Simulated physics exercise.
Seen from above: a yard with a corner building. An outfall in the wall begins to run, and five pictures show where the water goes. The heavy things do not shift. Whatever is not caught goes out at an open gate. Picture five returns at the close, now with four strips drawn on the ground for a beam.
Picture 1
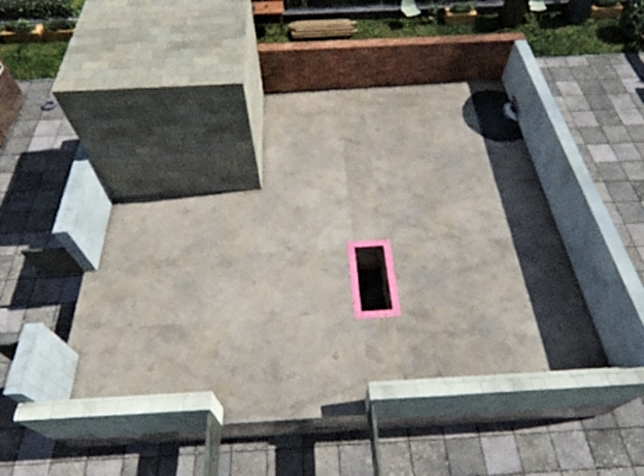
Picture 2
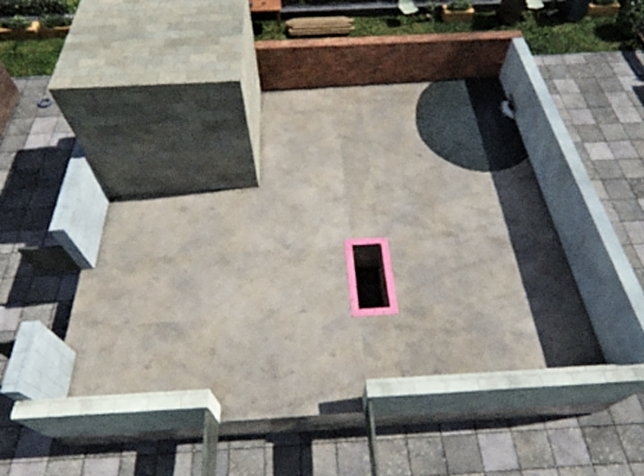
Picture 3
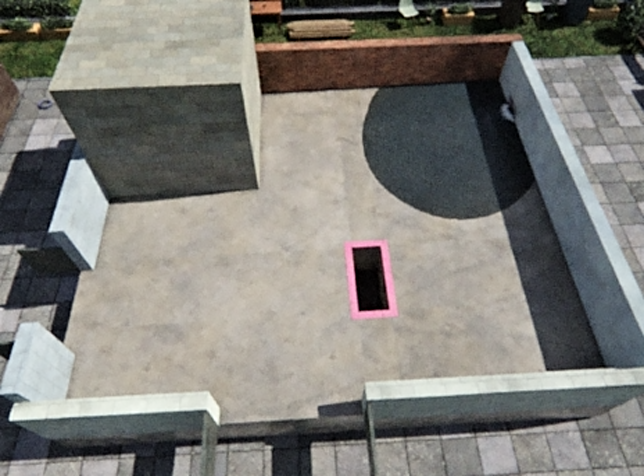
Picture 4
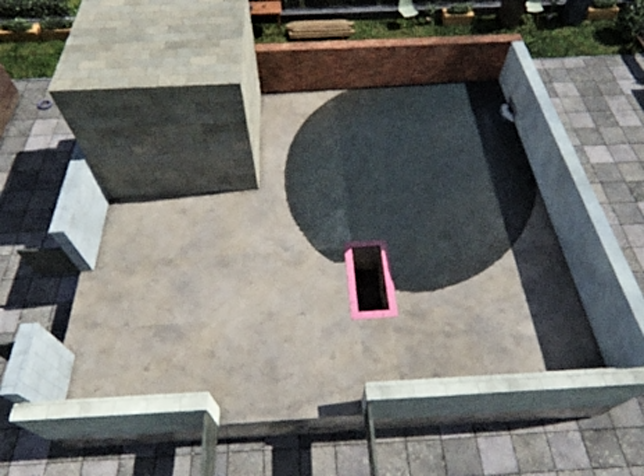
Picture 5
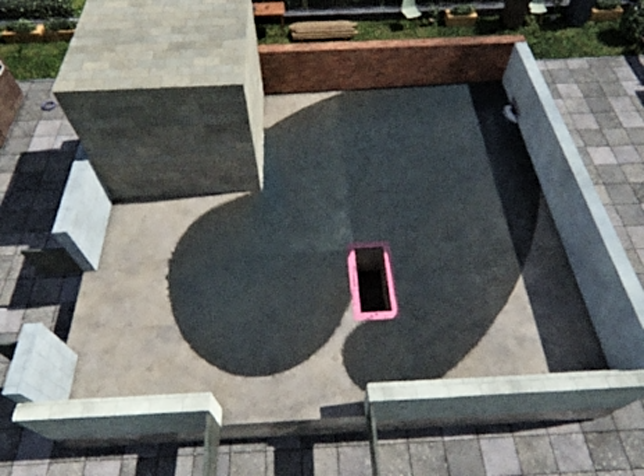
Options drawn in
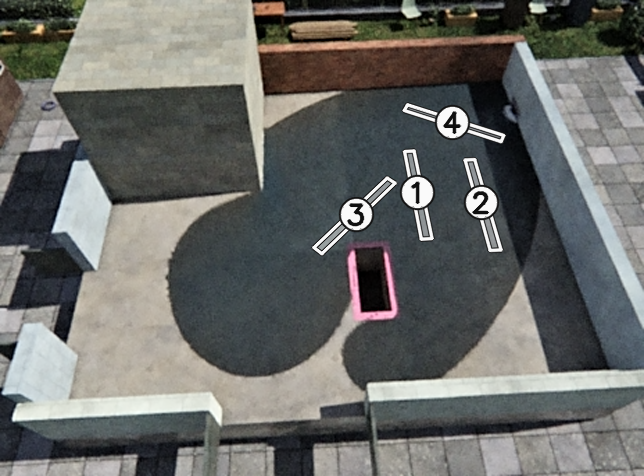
The video shows a walled yard with a corner building from above as a dark wet patch spreads from the upper right across the ground, reaching a pink-edged drain, then extending around both sides of it toward the lower left.
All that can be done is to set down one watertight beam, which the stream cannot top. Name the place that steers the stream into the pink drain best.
Spot 3 does it best.
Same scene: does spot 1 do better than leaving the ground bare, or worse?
It is worse.
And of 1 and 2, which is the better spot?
Spot 2.
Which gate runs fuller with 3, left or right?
More leaves on the left.
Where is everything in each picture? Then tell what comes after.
Outfall at (515, 108); pink drain at (373, 277); open gate at (88, 311); open gate at (294, 404); 3 % of the ground under water, visible out to (468, 116); pink drain still dry, in the first picture.
In the second picture, 10 % of the ground under water, visible out to (418, 124); pink drain still dry.
In the third picture, 21 % of the ground under water, visible out to (407, 201); pink drain still dry.
In the fourth picture, 40 % of the ground under water, visible out to (311, 235); pink drain taking water.
In the fifth picture, 64 % of the ground under water, visible out to (199, 347); pink drain taking water.
In white, 1 from (426, 238) to (409, 151); 2 from (495, 250) to (469, 159); 3 from (317, 250) to (391, 180); 4 from (405, 107) to (502, 138).
With 1, about 8 % of the stream goes into the pink drain, about 92 % out by the gates.
With 2, about 17 % of the stream goes into the pink drain, about 83 % out by the gates.
With 3, about 27 % of the stream goes into the pink drain, about 73 % out by the gates.
With 4, about 9 % of the stream goes into the pink drain, about 91 % out by the gates.
